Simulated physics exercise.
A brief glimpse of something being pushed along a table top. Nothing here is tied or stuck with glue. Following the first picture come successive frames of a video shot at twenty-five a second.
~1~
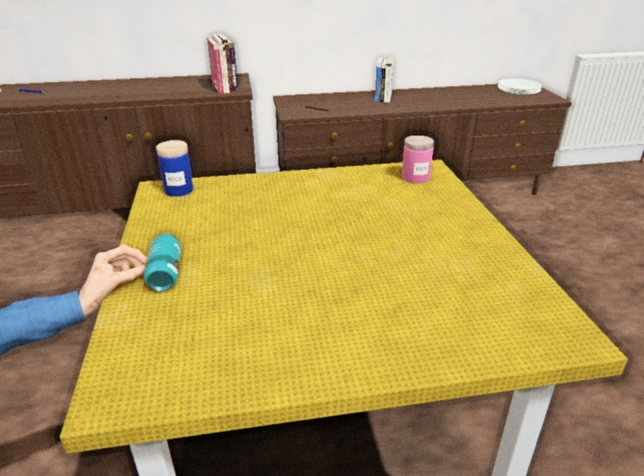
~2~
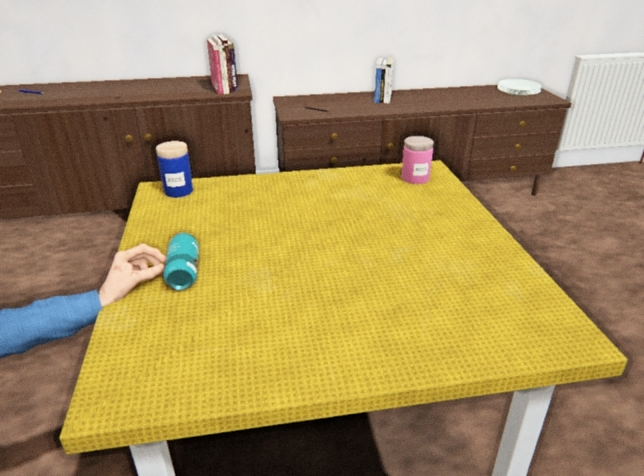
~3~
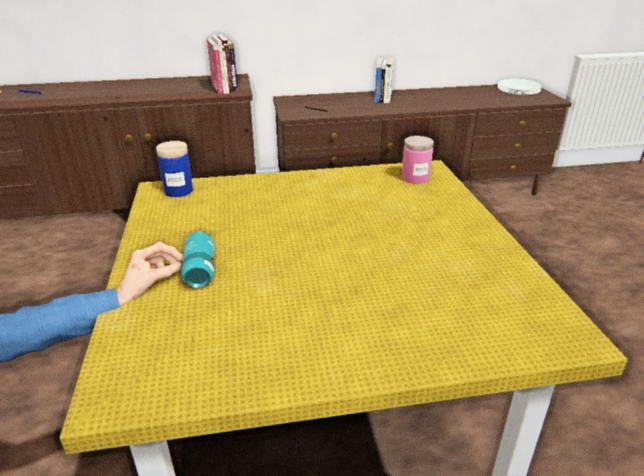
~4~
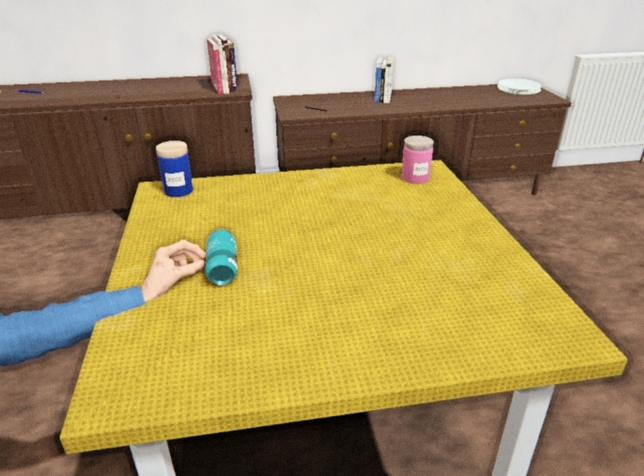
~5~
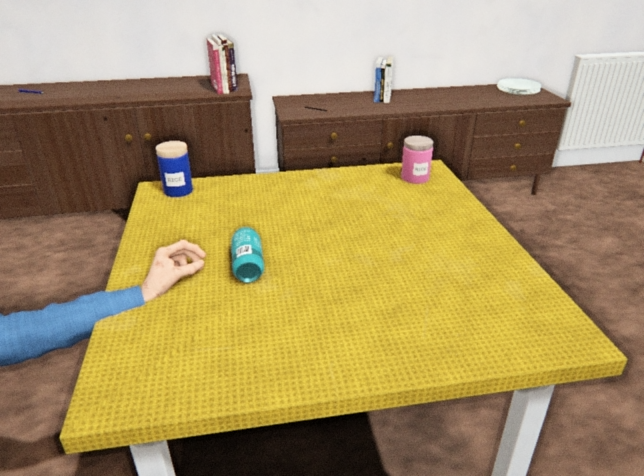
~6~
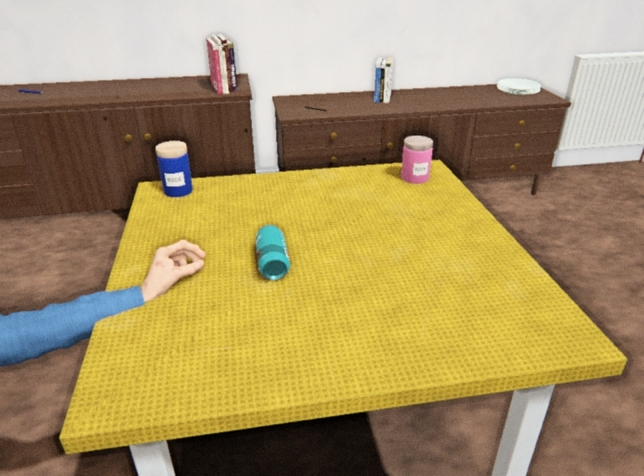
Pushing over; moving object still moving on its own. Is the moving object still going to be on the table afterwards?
It finishes off the table.
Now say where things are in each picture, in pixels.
Under the hand; turquoise can (164, 262), in the first frame.
Under the hand; turquoise can (182, 261), in the second frame.
Under the hand; turquoise can (199, 259), in the third frame.
Turquoise can (222, 257), in the fourth frame.
Turquoise can (247, 254) moved about its own width, in the fifth frame.
Turquoise can (272, 252) moved well along, in the sixth frame.
Then, 0.30 s later than the last frame, turquoise can moved well along near (442, 235).
Then, 0.70 s later than the last frame, turquoise can now off the table.
When it is over, off the table, turquoise can.
